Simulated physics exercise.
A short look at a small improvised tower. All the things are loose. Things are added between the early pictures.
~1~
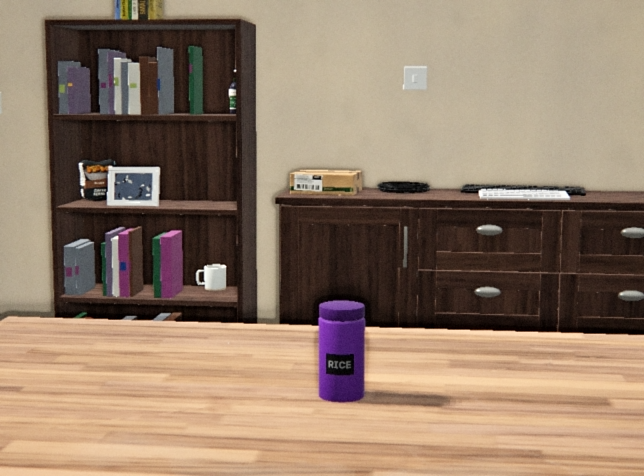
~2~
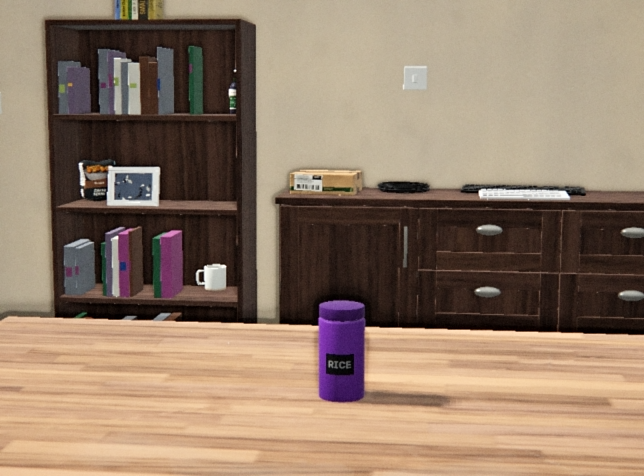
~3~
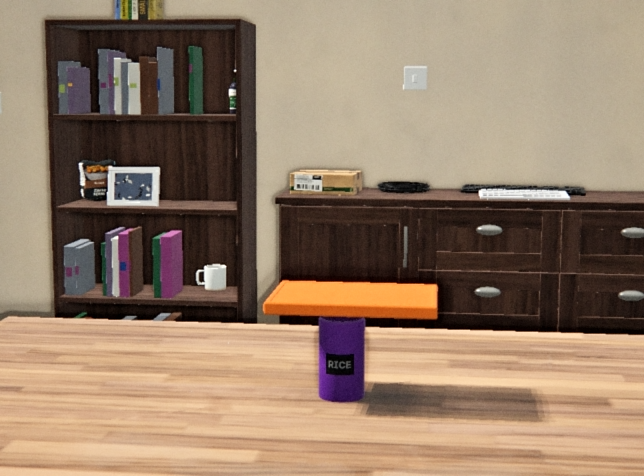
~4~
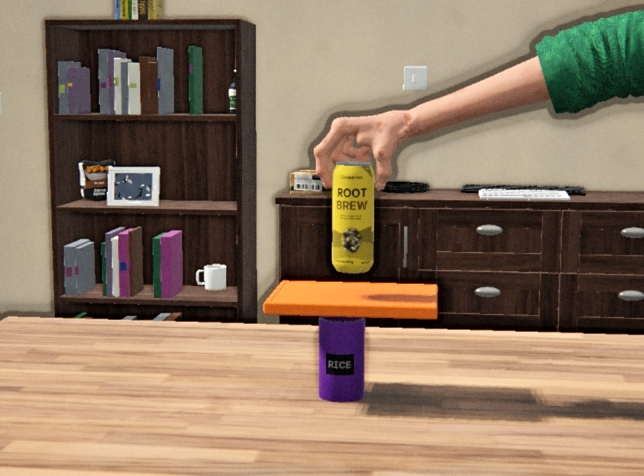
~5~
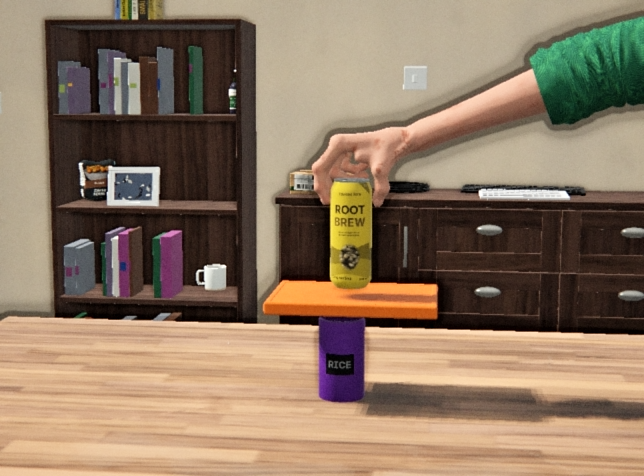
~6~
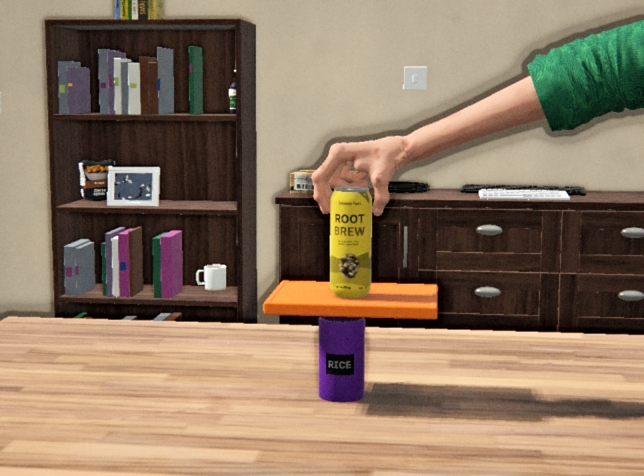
At first, a purple container labelled as rice stands alone on a wooden table, and then a flat orange slab appears across its top. A hand in a green sleeve, reaching in from the right, holds a yellow root brew can above the slab and lowers it onto the surface, still gripping it.
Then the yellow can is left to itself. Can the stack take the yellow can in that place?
As it turns out, it holds.
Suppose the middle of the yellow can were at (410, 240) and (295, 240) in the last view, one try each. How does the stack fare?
In the first case it loses its balance; in the second case it stays up.
Then, 0.20 s later than the last frame, all is still.
Then, 0.40 s later than the last frame, yellow can resting near (351, 243).
When it is over, all 3 as before. End places, in pixels of the last picture, yellow can near (351, 243). The stack stays up.
